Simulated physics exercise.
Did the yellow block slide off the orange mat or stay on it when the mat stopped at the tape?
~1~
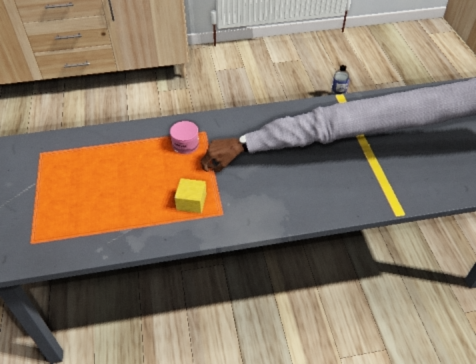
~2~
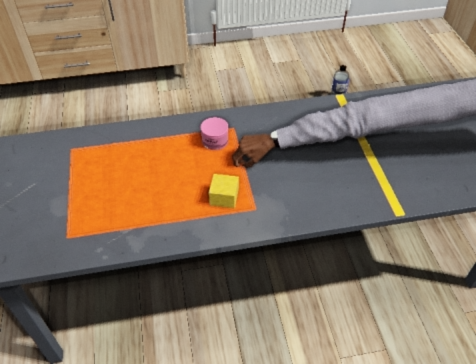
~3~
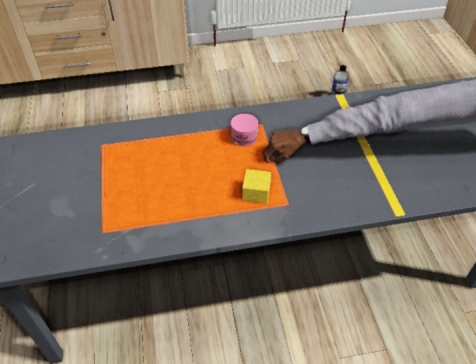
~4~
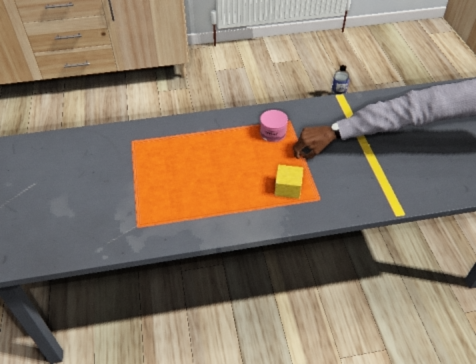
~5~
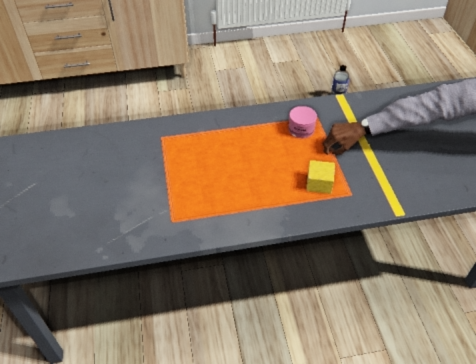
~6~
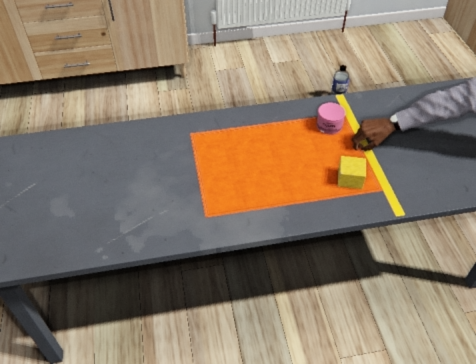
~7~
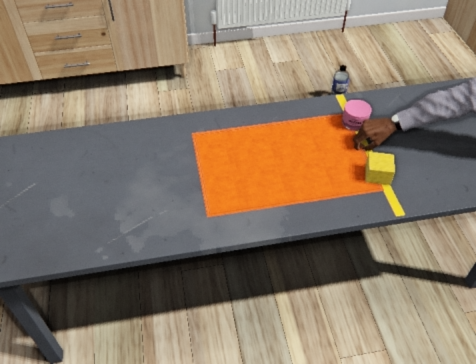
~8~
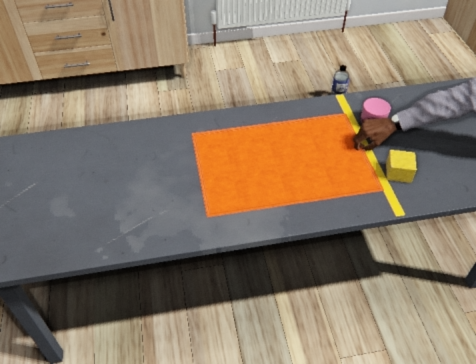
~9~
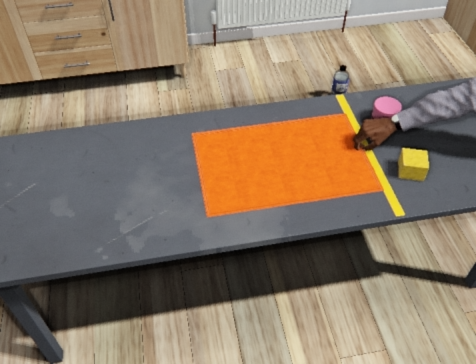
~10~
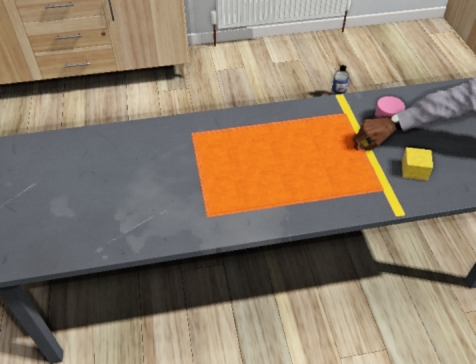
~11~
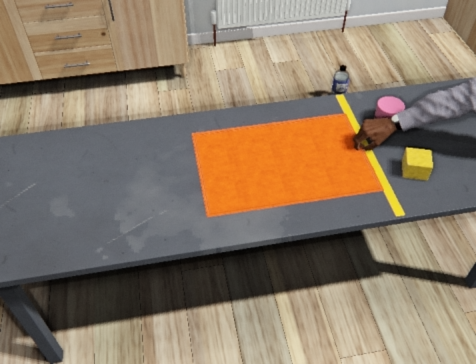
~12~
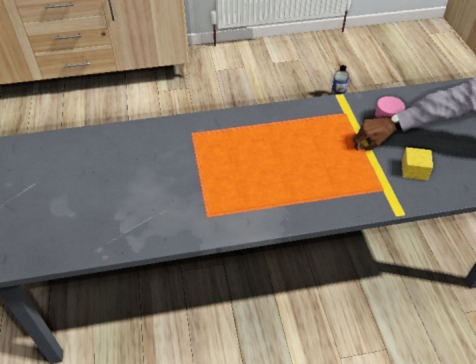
The yellow block slid off the front of the mat and came to rest on the table past the tape. The pink tub slid clear of the mat too.
On a dark grey table, a hand pulled an orange place mat carrying a yellow block and a pink tub to the right. The mat stopped at the yellow tape, but both objects slid off its front edge and came to rest beyond the tape.
